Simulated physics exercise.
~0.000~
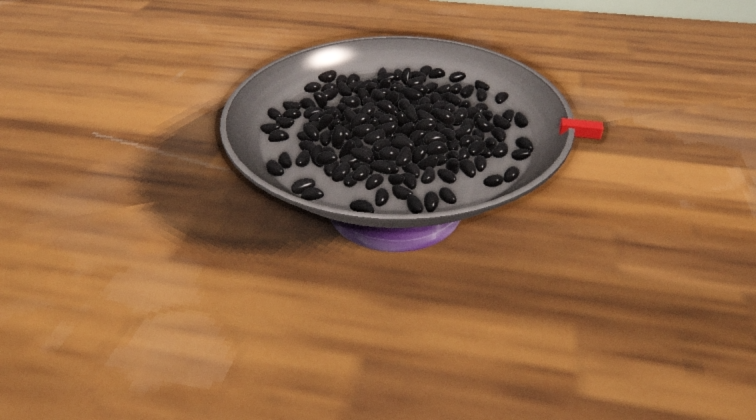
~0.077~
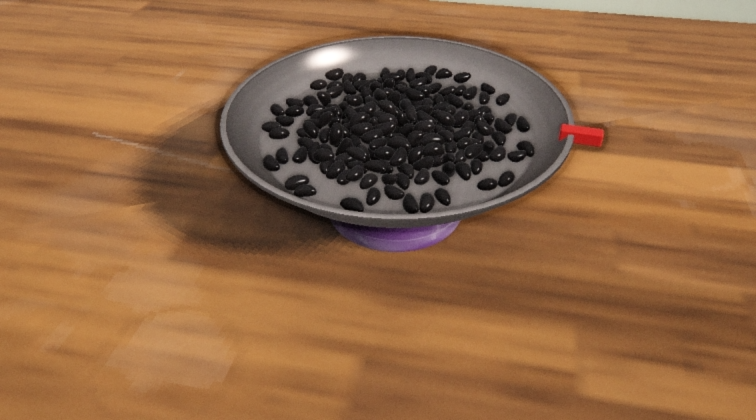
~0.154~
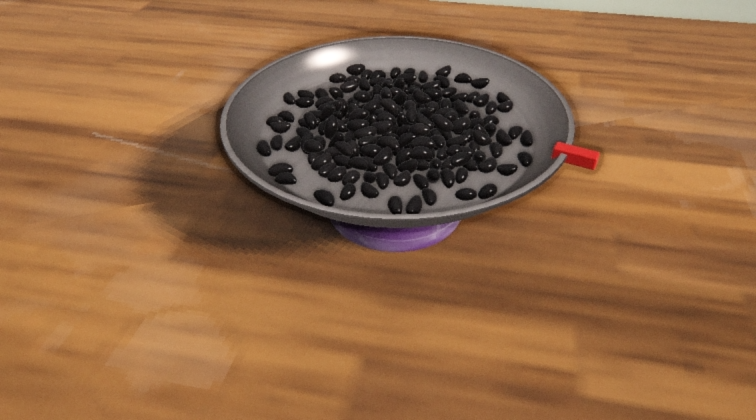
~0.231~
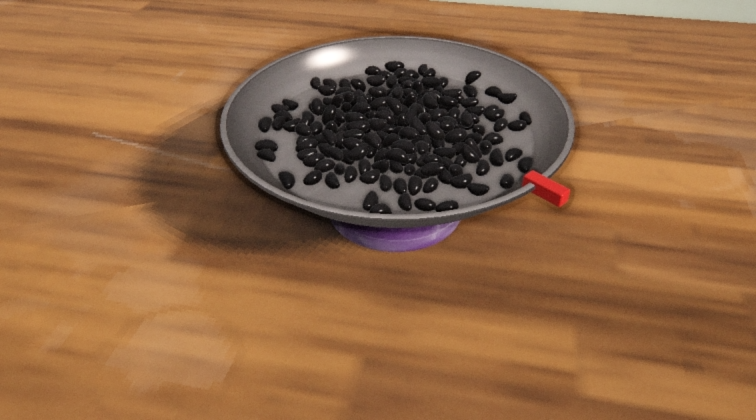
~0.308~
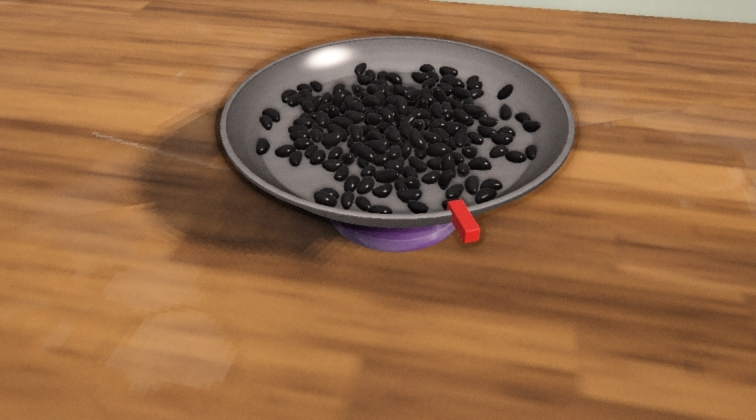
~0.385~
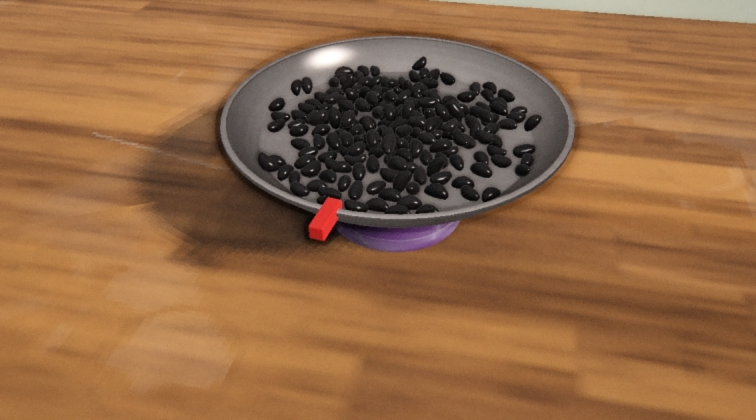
To begin with, a shallow gray dish heaped with black beans sits on a purple base on a wooden surface, a red tag at its right rim. The dish turns slowly, then faster, carrying the tag toward the viewer and around the front to the left of the base, while the beans shift around inside.
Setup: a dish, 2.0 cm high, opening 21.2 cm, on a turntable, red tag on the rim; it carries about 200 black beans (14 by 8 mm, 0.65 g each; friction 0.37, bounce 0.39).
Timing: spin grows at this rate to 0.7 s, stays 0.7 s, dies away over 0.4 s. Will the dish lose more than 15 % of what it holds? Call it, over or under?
My call: Over.
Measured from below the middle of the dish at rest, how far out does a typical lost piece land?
About 22 cm.
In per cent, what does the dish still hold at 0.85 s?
About 35 per cent.
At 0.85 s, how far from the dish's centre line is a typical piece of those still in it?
About 9.5 cm.
Then, at 0.85 s, dish 35 %, fallen left of where it stops 5 %, fallen in front of where it stops 10 %, fallen behind where it stops 10 %, fallen right of where it stops 5 %, in the air 30 %; middle of the pieces not yet landed near (400, 120).
After 1.25 s, fallen left of where it stops 15 %, fallen in front of where it stops 25 %, fallen behind where it stops 25 %, fallen right of where it stops 25 %; middle of the pieces not yet landed near (458, 168).
After 1.61 s, fallen left of where it stops 15 %, fallen in front of where it stops 25 %, fallen behind where it stops 25 %, fallen right of where it stops 30 %; middle of the pieces not yet landed near (600, 136).
After 1.95 s, fallen left of where it stops 15 %, fallen in front of where it stops 25 %, fallen behind where it stops 25 %, fallen right of where it stops 30 %; middle of the pieces not yet landed near (277, 174).
At rest (2.4 s), fallen left of where it stops 15 %, fallen in front of where it stops 25 %, fallen behind where it stops 25 %, fallen right of where it stops 30 %.
